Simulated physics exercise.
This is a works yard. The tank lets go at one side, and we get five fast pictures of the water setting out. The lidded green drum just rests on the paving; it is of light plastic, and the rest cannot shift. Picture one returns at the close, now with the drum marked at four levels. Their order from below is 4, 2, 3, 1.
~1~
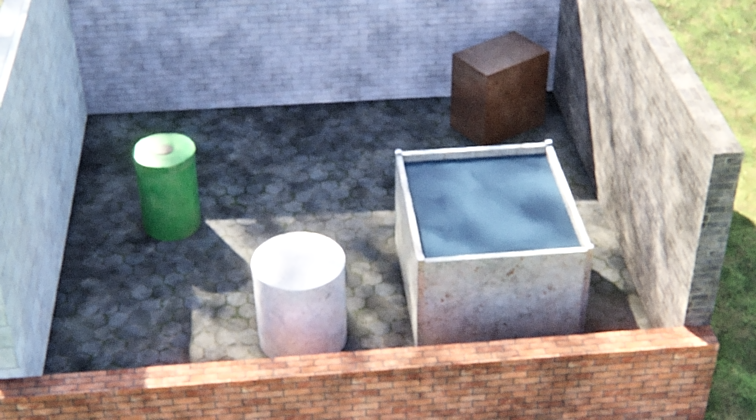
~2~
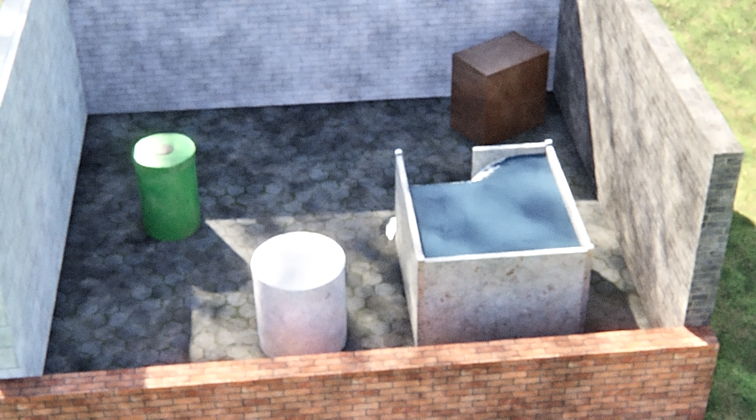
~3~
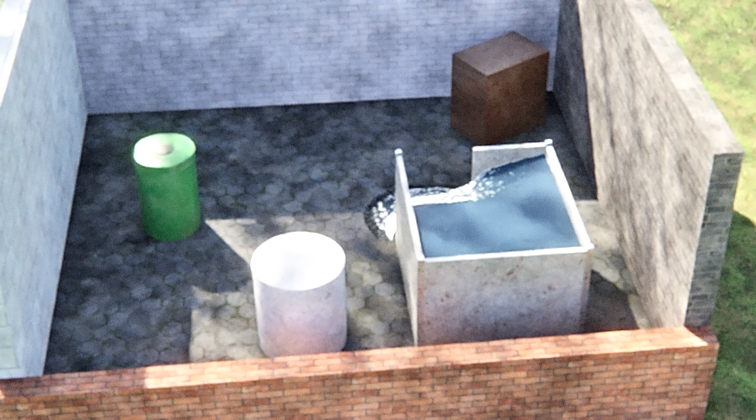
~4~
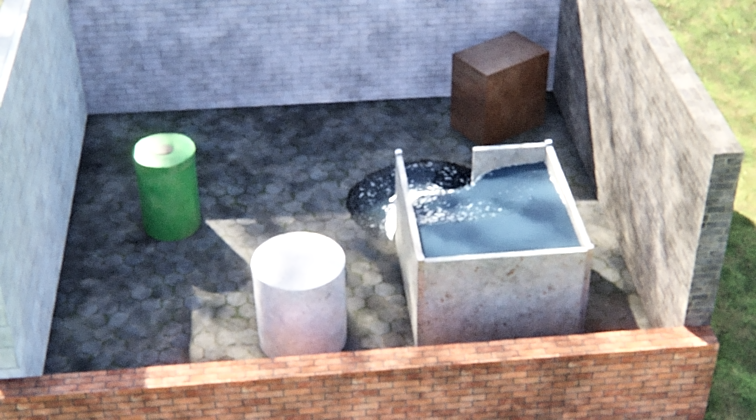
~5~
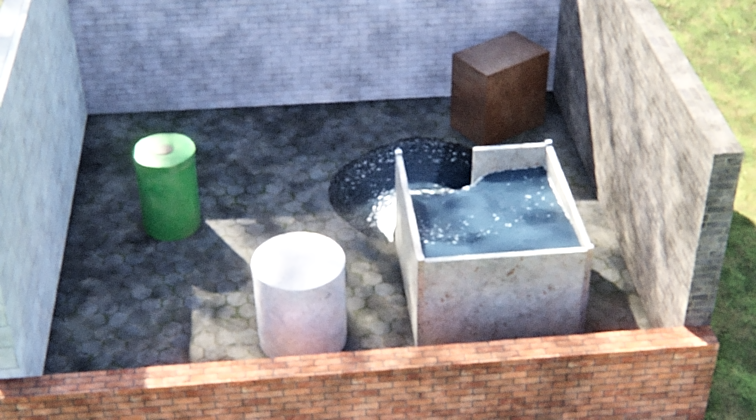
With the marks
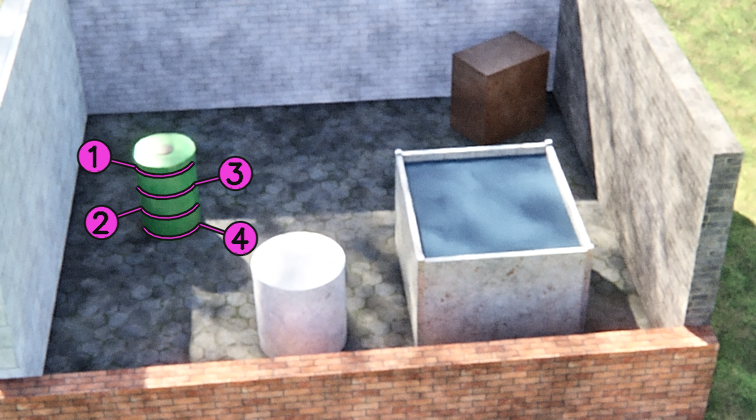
Concrete tank losing part of its back wall, water pouring out behind it and spreading across the paved floor of a walled yard.
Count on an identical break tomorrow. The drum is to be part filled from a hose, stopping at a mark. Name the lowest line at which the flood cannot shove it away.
I would pick line 2.
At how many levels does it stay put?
Three of them.
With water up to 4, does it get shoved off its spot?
Yes, that goes wrong.
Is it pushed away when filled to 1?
No, not at all.
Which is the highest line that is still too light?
It is 4.
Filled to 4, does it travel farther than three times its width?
No, it does not.
On the marked copy, 1 at (162, 176); 2 at (168, 217); 3 at (165, 197); 4 at (171, 238); from the bottom up 4, 2, 3, 1.
With 1, it does not move.
With 2, it does not move.
With 3, it does not move.
With 4, it is pushed about twice its own width away.
